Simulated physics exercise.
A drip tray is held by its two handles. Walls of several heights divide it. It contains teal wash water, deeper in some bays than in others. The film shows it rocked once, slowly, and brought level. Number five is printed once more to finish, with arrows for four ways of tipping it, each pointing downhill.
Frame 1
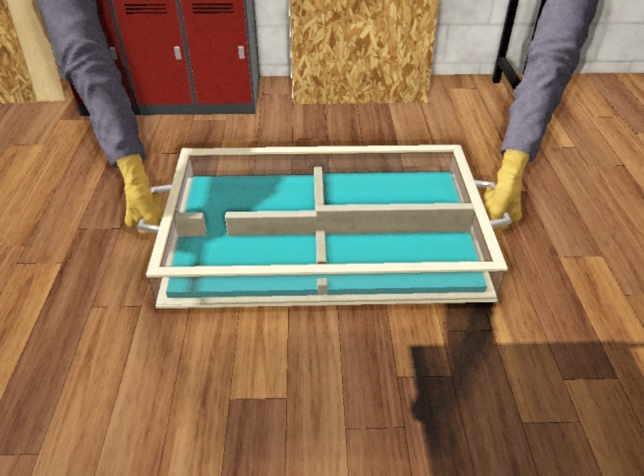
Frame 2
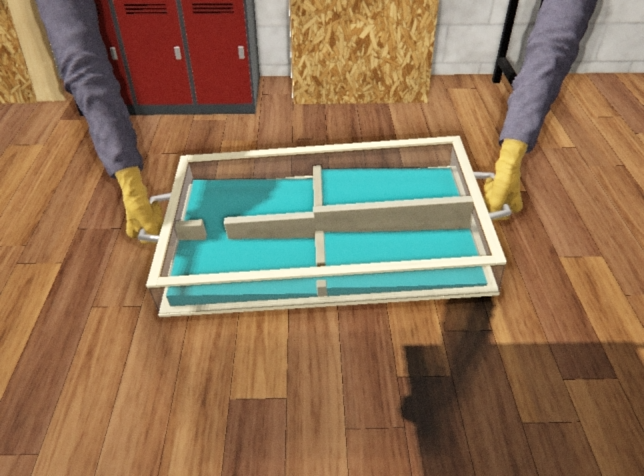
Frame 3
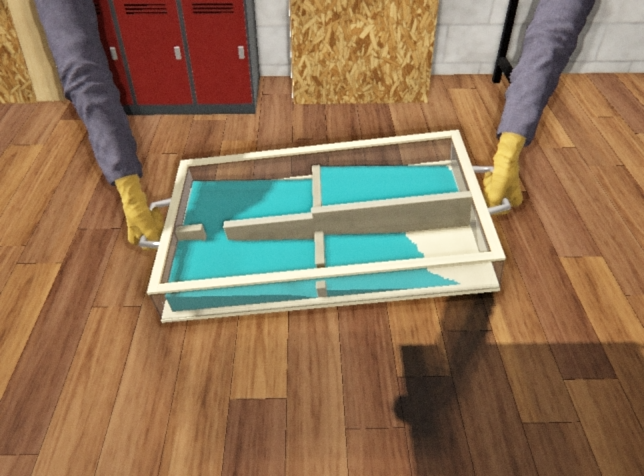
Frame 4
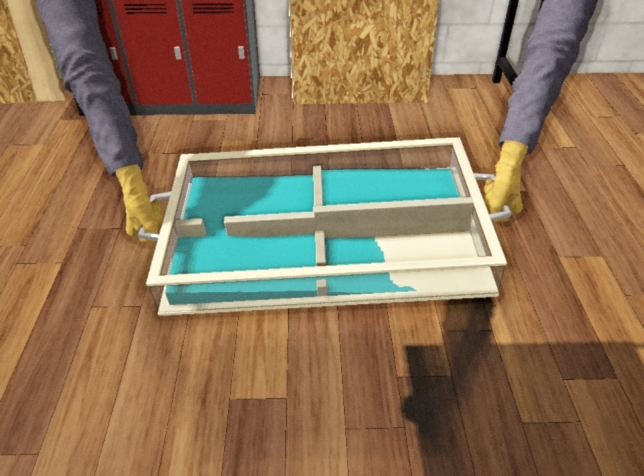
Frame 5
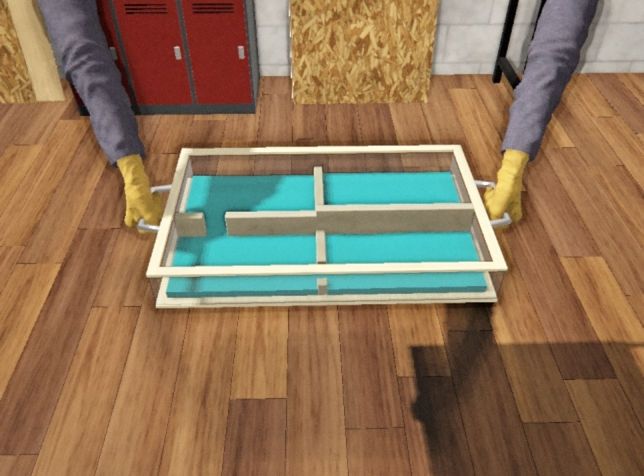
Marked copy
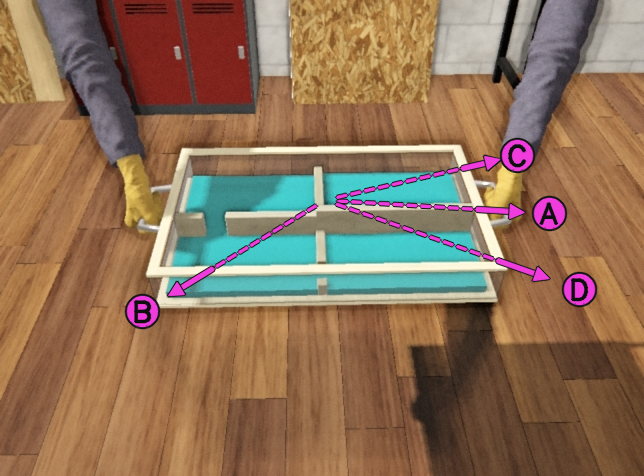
At first, yellow-gloved hands hold a divided tray of teal liquid level by its two handles above a wooden floor. The hands tip it slightly down to the left, and the liquid draws away from the front right corner, baring the pale bottom. They then bring the tray level, and teal covers that corner again.
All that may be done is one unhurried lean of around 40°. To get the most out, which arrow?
Arrow B.
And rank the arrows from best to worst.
The order is B, D, C, A.
In magenta, A ends at (519, 211); B ends at (173, 292); C ends at (494, 161); D ends at (544, 276).
With A, about 35 % stays in the tray, the largest part in the back right bay.
With B, about 10 % stays in the tray, the largest part in the front left bay.
With C, about 25 % stays in the tray, the largest part in the back right bay.
With D, about 19 % stays in the tray, the largest part in the front right bay.
